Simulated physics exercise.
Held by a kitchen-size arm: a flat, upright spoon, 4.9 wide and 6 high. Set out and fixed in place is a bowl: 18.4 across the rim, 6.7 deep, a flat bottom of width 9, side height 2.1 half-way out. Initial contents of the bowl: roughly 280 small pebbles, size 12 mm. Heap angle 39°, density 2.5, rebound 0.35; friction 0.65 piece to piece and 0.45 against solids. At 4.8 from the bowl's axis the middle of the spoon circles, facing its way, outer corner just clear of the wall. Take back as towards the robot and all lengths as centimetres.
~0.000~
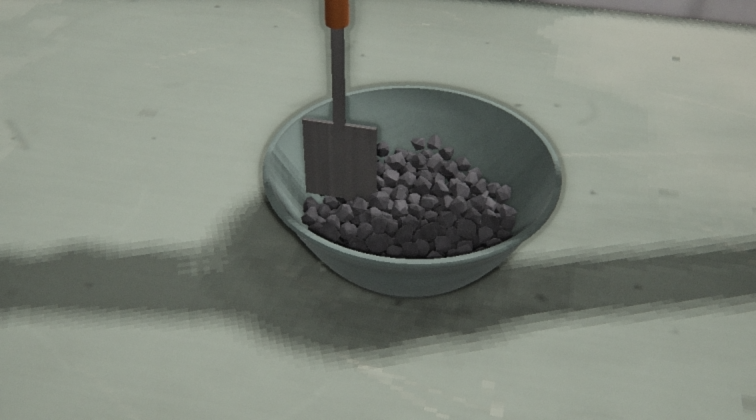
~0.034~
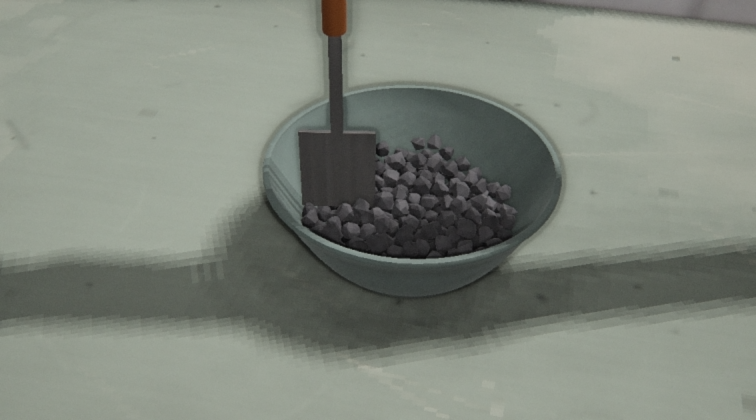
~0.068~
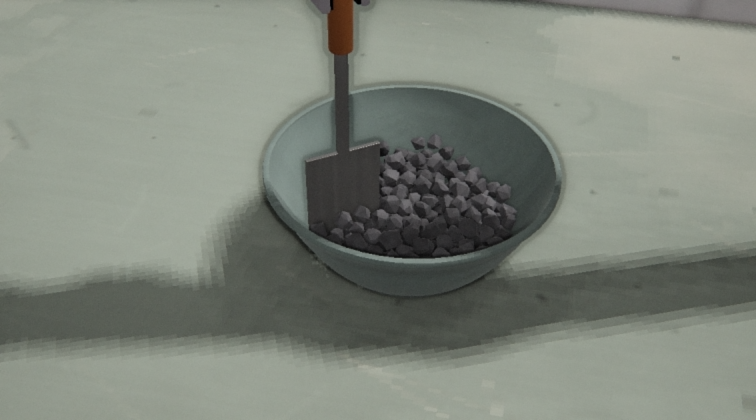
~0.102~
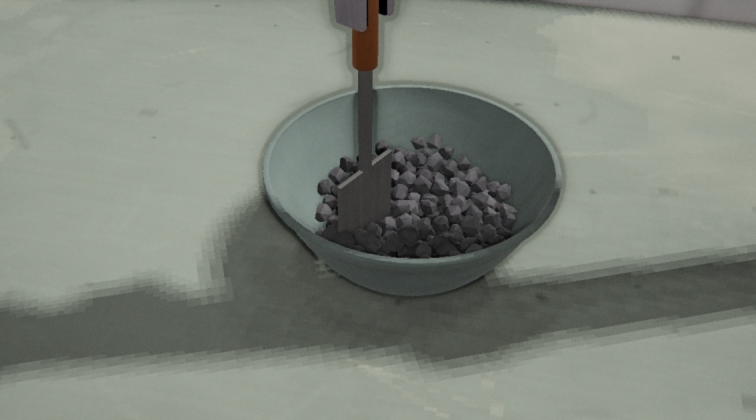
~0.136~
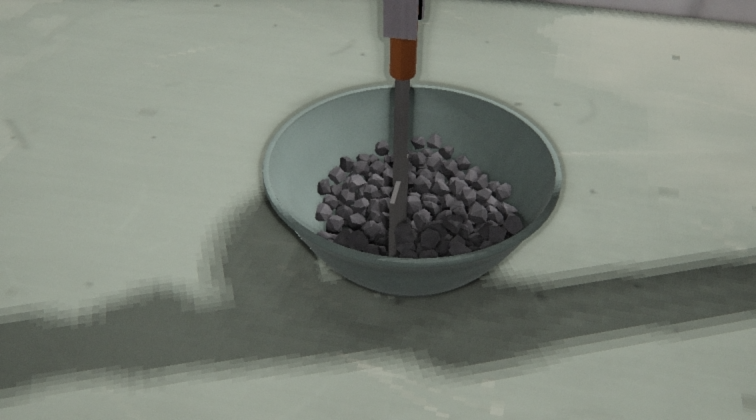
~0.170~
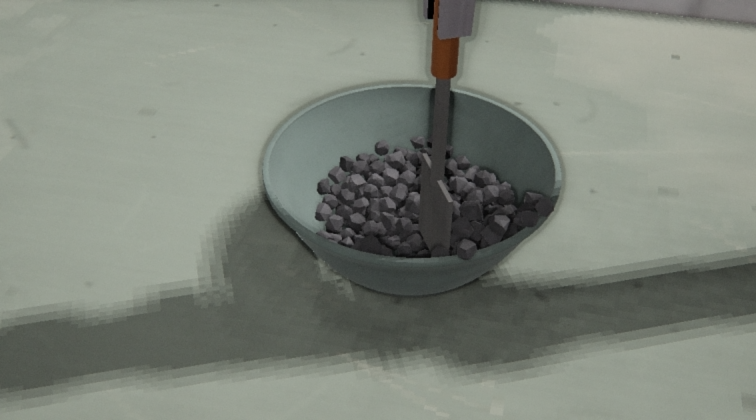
In a wide bowl on a pale surface, a flat metal blade with an orange handle dipped at the left, then turned as it swept rightward through the dark pebbles, pushing some toward the right side.
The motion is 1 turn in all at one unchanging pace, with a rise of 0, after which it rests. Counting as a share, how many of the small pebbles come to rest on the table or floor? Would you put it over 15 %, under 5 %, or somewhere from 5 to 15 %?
I would put it over 15 %.
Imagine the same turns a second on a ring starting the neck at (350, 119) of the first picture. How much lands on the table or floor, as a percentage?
It comes to around 30 percent.
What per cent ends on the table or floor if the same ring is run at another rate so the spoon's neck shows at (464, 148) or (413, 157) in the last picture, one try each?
Near 25 in a hundred for the first and near 20 in a hundred for the second.
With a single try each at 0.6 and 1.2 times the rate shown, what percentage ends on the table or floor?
I'd expect about 5 per cent, then about 30 per cent.
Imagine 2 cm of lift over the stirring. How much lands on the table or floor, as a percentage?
Near 15 in a hundred.
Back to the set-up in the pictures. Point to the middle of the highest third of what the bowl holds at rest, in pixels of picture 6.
About (363, 236).
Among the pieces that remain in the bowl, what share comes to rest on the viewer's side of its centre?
Roughly 70 per cent.
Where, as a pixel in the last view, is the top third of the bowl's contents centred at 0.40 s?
Estimated centre: (345, 145).
After 0.28 s, 209° round, highest piece 11 above the table; 273 in the bowl, 3 on the table or floor, 7 in flight or on the tool.
After 0.40 s, 299° round, highest piece 9 above the table; 252 in the bowl, 13 on the table or floor, 18 in flight or on the tool.
After 0.65 s, 0° round, highest piece 7 above the table; 227 in the bowl, 55 on the table or floor, 1 in flight or on the tool.
After 1.35 s, 0° round, highest piece 7 above the table; 227 in the bowl, 56 on the table or floor.
In the end, 227 in the bowl, 56 on the table or floor. That is 20 % on the table or floor.
